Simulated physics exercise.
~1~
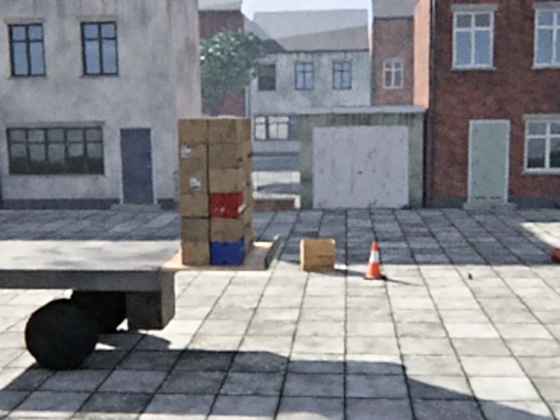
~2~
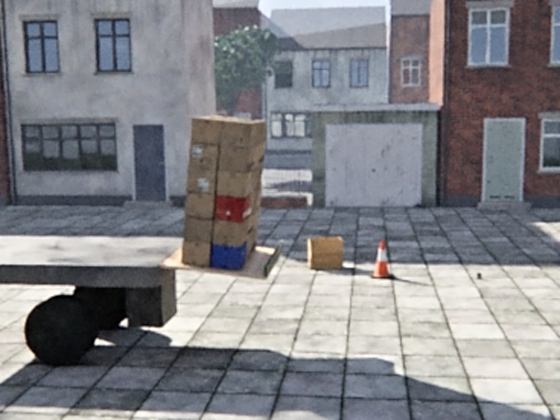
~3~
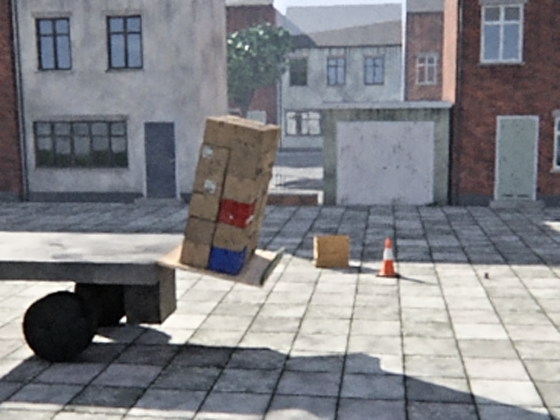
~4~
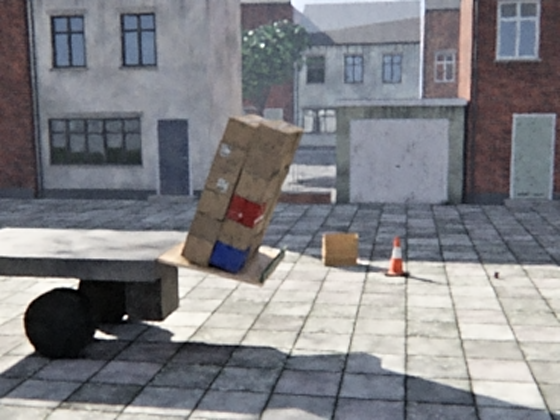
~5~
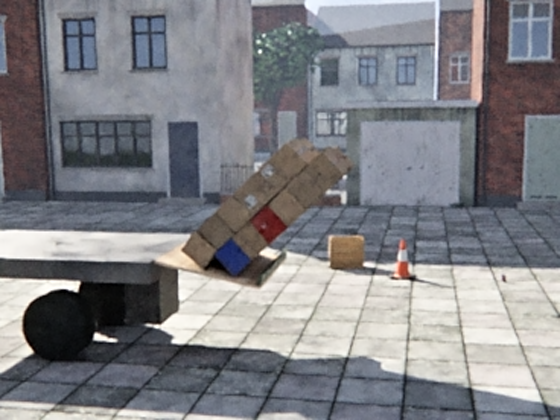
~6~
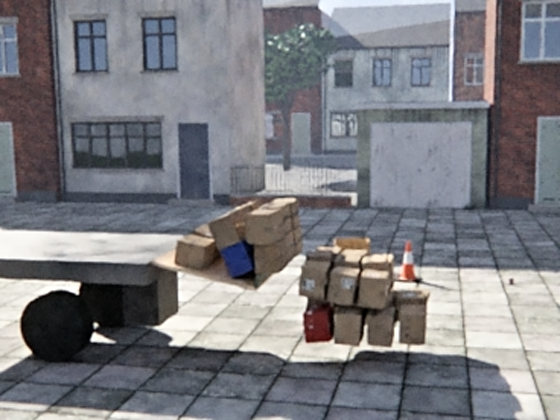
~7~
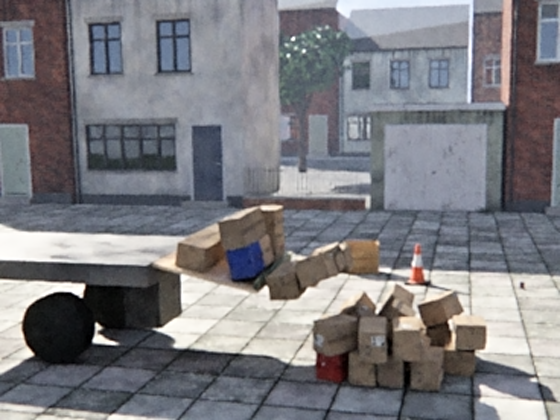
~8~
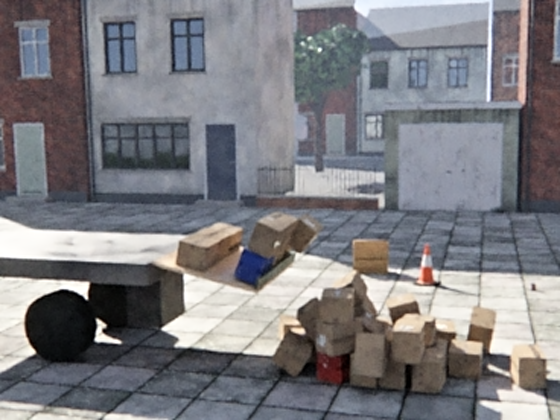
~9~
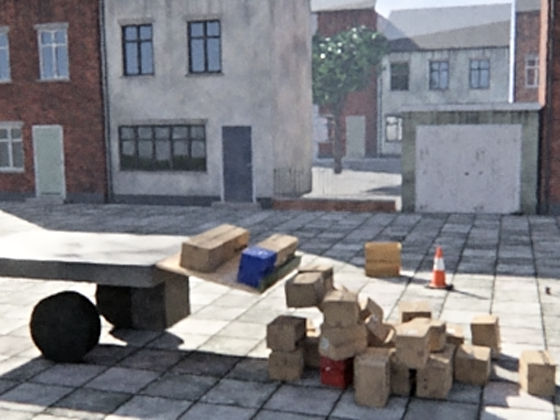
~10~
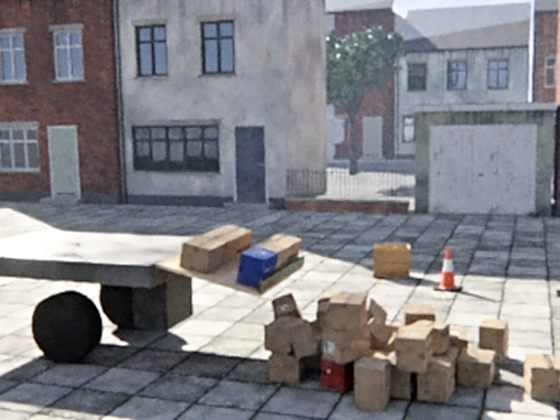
A tall stack of cartons tips right off a tilting flap, leaving most heaped on the paving.
